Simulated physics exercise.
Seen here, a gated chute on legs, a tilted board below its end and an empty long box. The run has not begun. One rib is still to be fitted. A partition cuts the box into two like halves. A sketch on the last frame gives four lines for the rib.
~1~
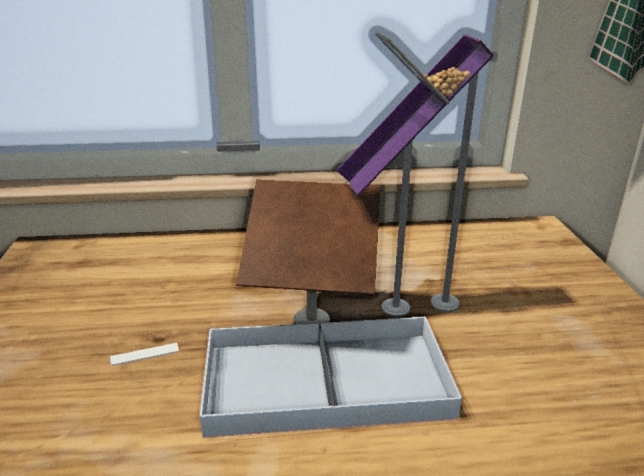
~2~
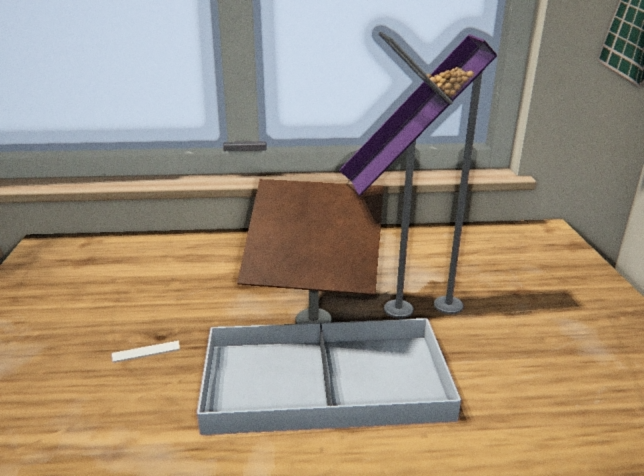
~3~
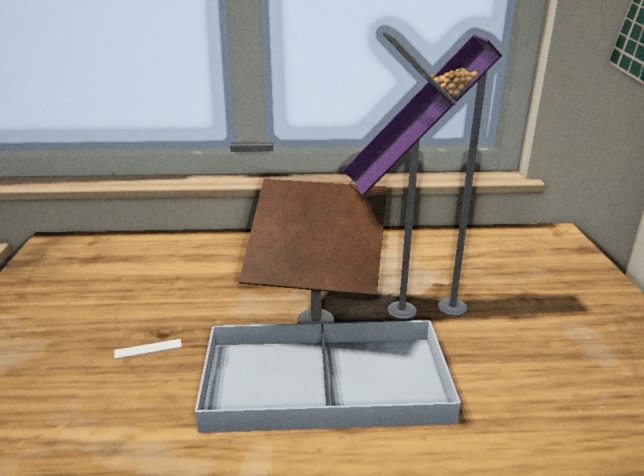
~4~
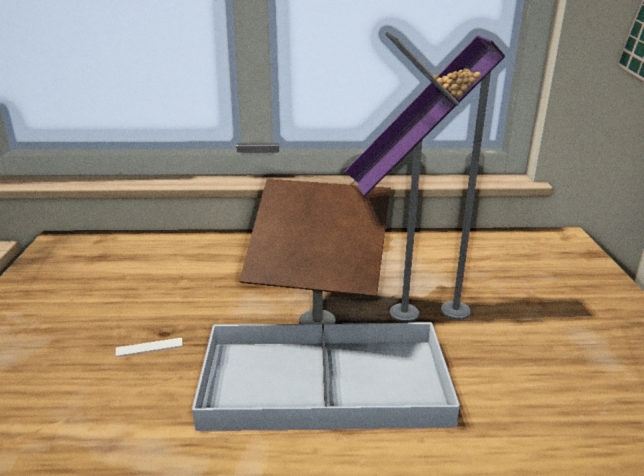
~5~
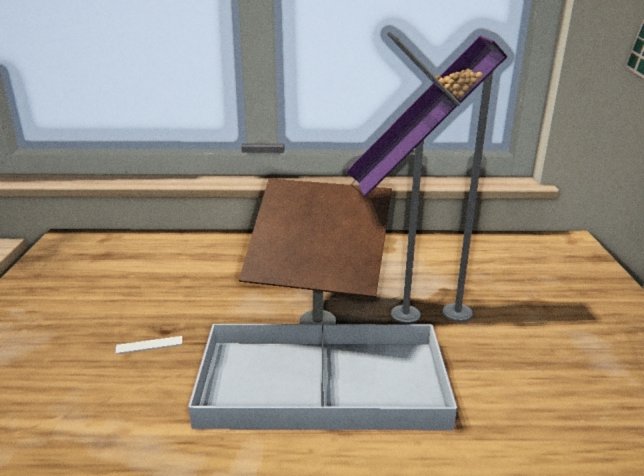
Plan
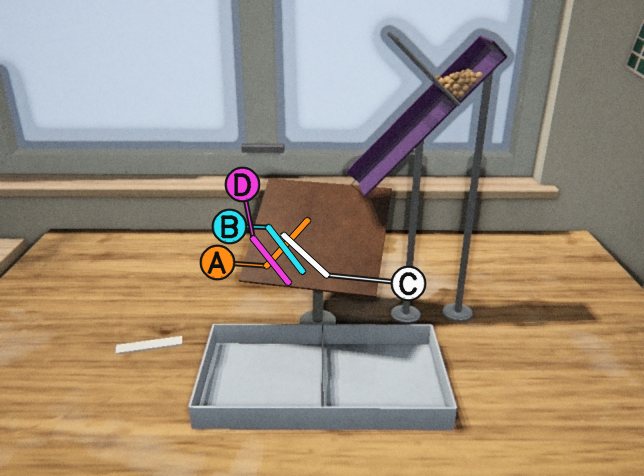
A wooden tabletop stands before a window with pale panes in a grey wall, seen from the front and slightly above. A purple chute on dark legs slopes down to the left at upper right, small tan beads behind its gate, above a tilted brown board, with a grey box in two halves in front and a white strip at left. The objects stay still while the camera drifts slightly, shifting the view a little.
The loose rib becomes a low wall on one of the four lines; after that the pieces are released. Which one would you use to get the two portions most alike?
Best: B.
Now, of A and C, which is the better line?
It is C.
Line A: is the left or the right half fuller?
The left half.
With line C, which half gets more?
Right.
On the marked copy, line A from (307, 220) to (266, 265); line B from (268, 227) to (302, 271); line C from (283, 235) to (326, 275); line D from (253, 238) to (288, 282).
For line A, of what is caught, nearly all in the left half, a small part in the right.
For line B, of what is caught, about half in the left half, about half in the right.
For line C, of what is caught, about a quarter in the left half, most in the right.
For line D, of what is caught, nearly all in the left half, a small part in the right.
